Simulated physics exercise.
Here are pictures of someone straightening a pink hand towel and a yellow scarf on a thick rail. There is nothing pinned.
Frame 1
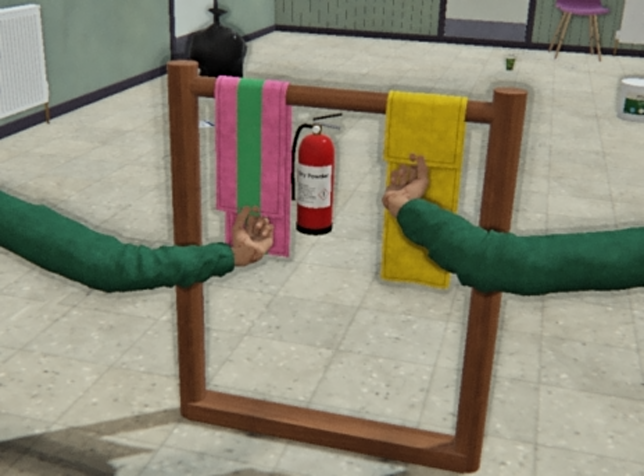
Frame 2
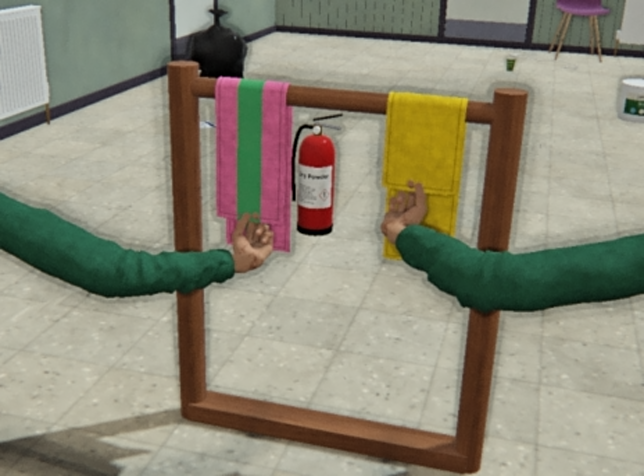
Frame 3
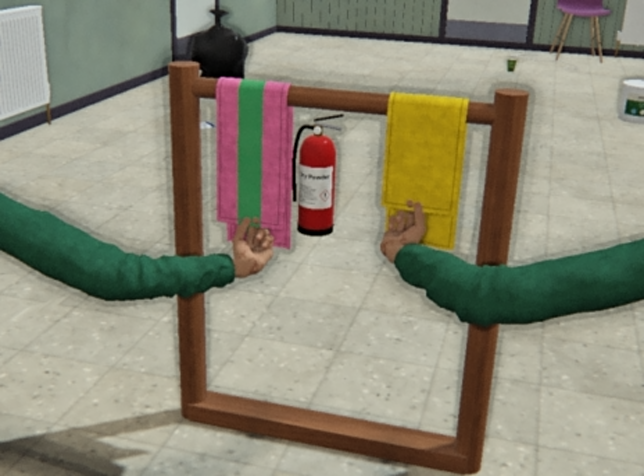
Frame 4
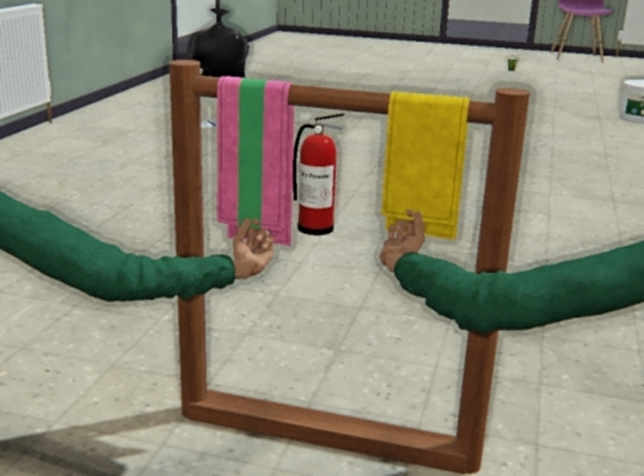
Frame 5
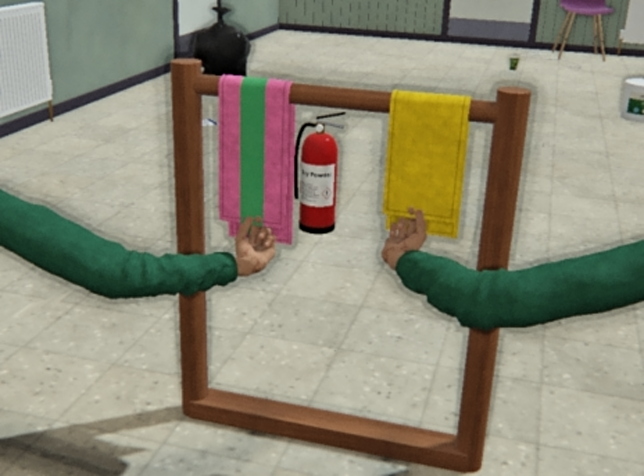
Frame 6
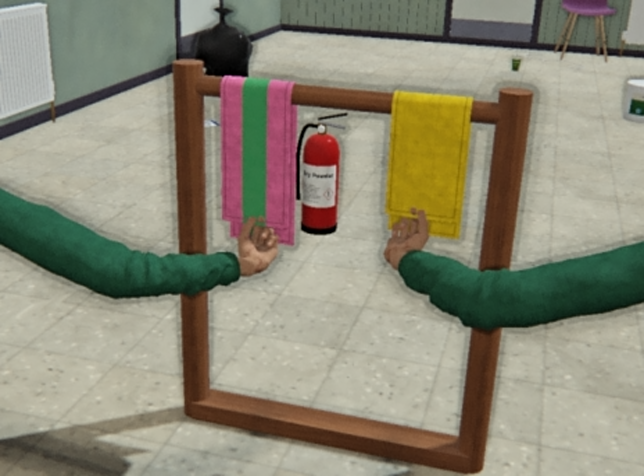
In a pale-tiled room with grey-green walls, seen from slightly above by a nearly still camera, a brown wooden frame stands before a red fire extinguisher. A pink cloth with a green stripe hangs at left and a yellow one at right, a green-sleeved hand at each. The right hand draws the yellow cloth's short front layer well down, while the left shifts the pink one slightly.
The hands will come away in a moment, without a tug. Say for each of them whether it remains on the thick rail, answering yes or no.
Pink hand towel: Yes; yellow scarf: Yes.
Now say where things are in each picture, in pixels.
The first picture shows hand towel front hem (266, 211), back hem (273, 250); scarf front hem (403, 157), back hem (398, 277).
The second picture shows hand towel front hem (266, 217); scarf front hem (401, 184).
The third picture shows hand towel front hem (266, 222); scarf front hem (400, 203).
The fourth picture shows hand towel front hem (267, 223); scarf front hem (400, 212).
The fifth picture shows hand towel front hem (269, 221); scarf front hem (402, 210).
The sixth picture shows hand towel front hem (271, 221), back hem (278, 239), front almost as long as the back; scarf front hem (404, 210), back hem (406, 227), front almost as long as the back.
Then, 0.40 s after the last picture, hand towel still hanging; scarf still hanging.
At rest, hand towel still hanging; scarf still hanging. The pink hand towel keeps its place and the yellow scarf stays on.
